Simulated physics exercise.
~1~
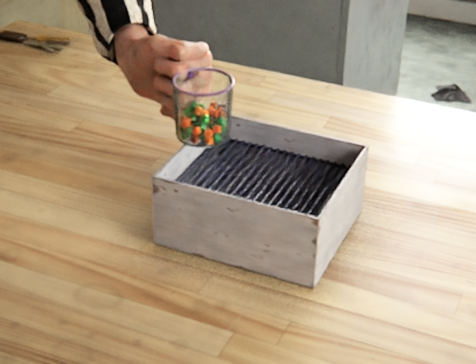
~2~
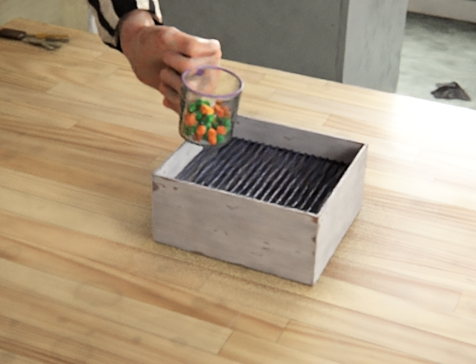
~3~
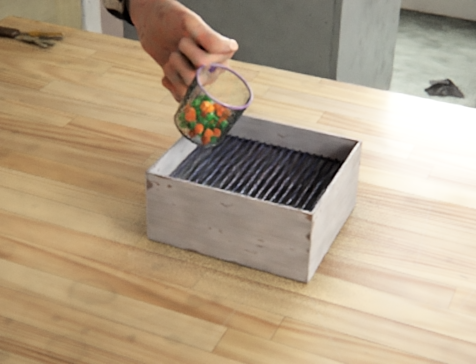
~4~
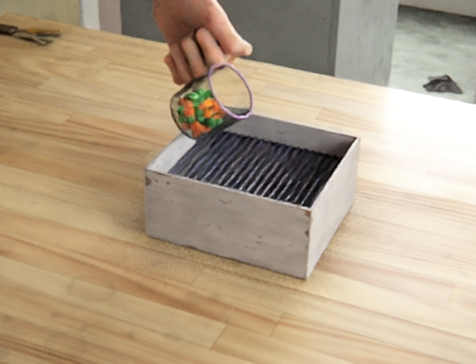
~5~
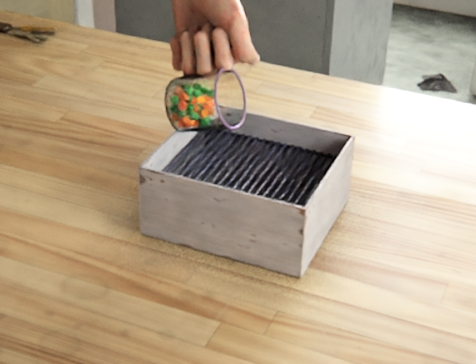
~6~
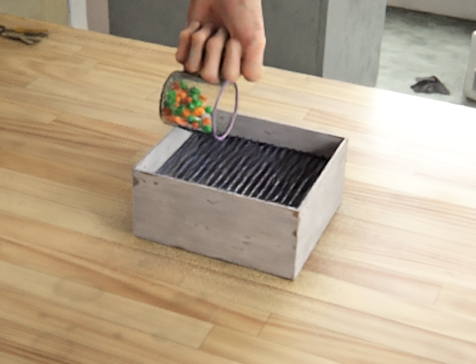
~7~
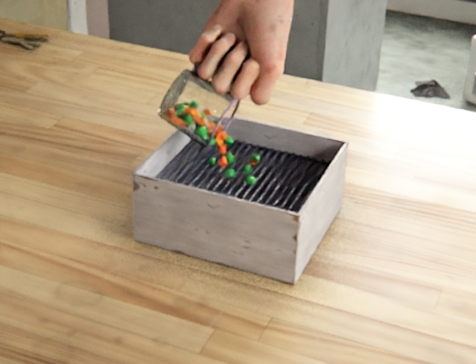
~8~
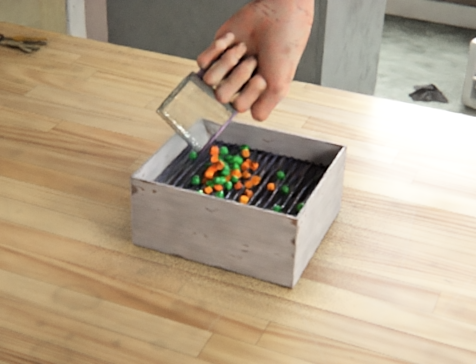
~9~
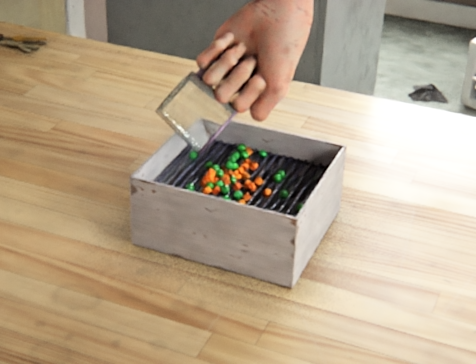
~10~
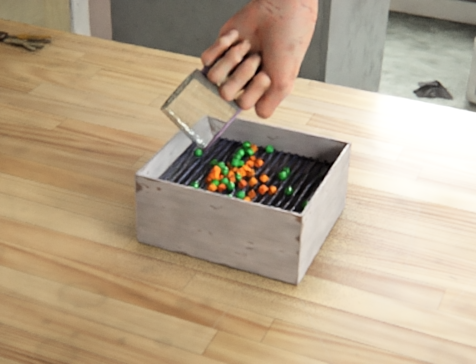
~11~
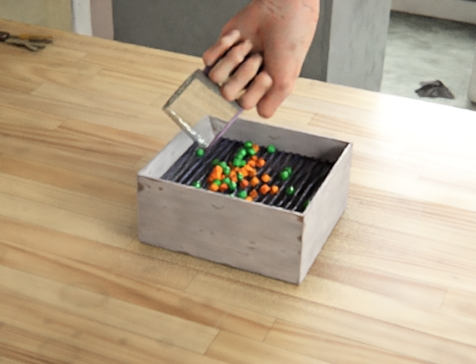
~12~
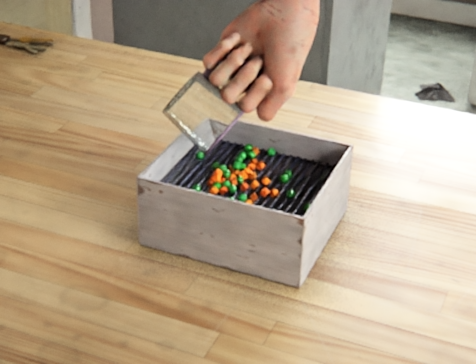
A hand in a striped sleeve holds a clear cup of small green and orange pieces above a pale, open box with a row of dark wires across it, on a wooden table. The hand gradually tilts the cup to the right until it lies on its side, with the pieces still nearly all inside. It tips further, and the pieces tumble out in a stream onto the wires. The emptied cup stays upside down at a slant over the box. At the end, the green and orange pieces all rest in a mixed cluster on the wires.
